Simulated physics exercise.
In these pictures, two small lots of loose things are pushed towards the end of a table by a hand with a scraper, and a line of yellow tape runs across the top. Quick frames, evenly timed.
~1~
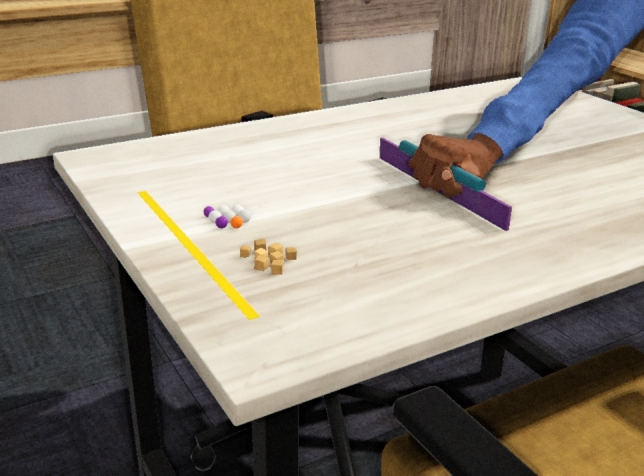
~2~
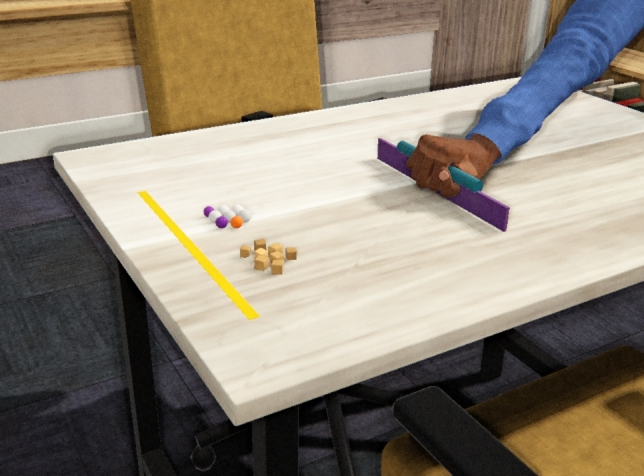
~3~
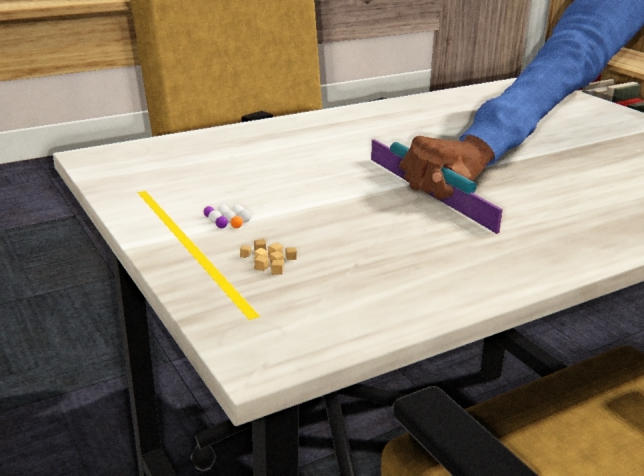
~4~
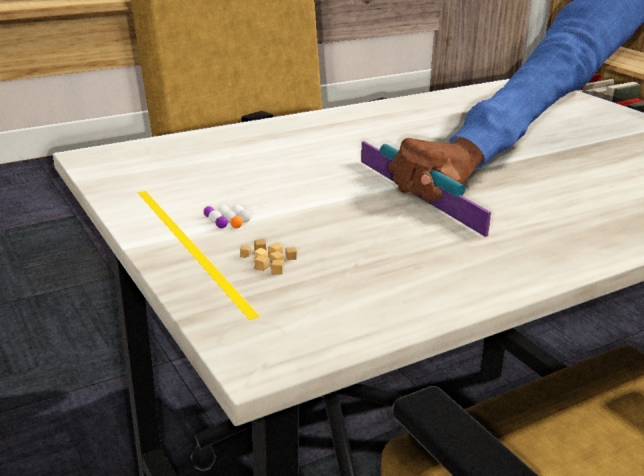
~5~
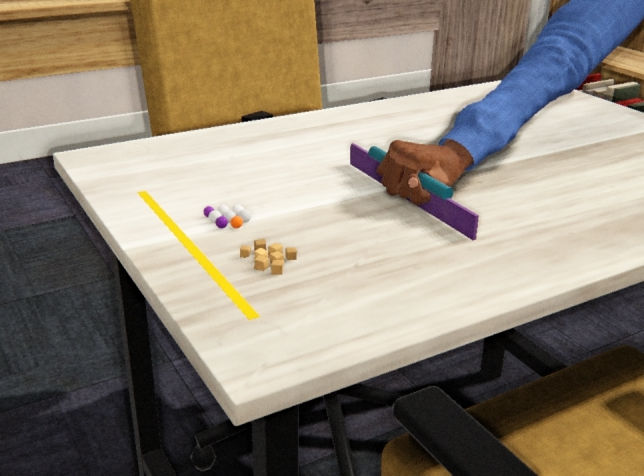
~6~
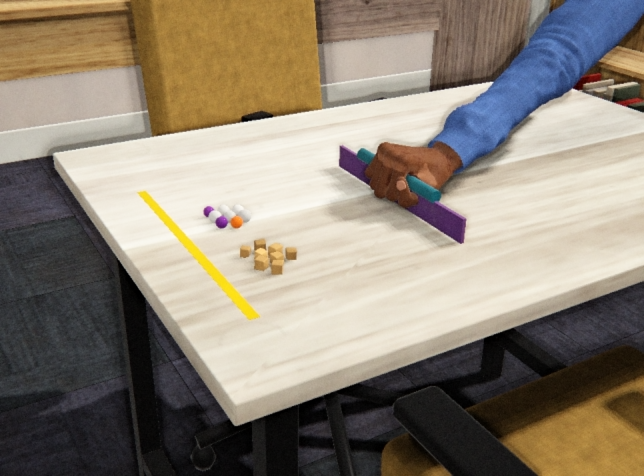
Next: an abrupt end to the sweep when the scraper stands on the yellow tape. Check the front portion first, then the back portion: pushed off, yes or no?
Front portion, no; back portion, yes.
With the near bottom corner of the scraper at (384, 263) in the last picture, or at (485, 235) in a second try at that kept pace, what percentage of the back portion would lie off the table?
Near 100 in a hundred, then near 80 in a hundred.
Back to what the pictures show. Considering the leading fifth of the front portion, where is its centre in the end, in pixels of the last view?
It ends up roughly at (181, 275).
Then, 0.47 s later than the last frame, scraper still moving, near (295, 200); front portion all on the table, its front near (245, 252); back portion all on the table, its front near (209, 212).
Then, 0.97 s later than the last frame, scraper stopped at the yellow tape; front portion all on the table, its front near (180, 289); back portion all on the table, its front near (132, 222).
Then, 1.25 s later than the last frame, scraper stopped at the yellow tape; front portion all on the table, its front near (180, 289); back portion every one over the edge.
When it is over, scraper stopped at the yellow tape; front portion all on the table, its front near (180, 289); back portion every one over the edge.
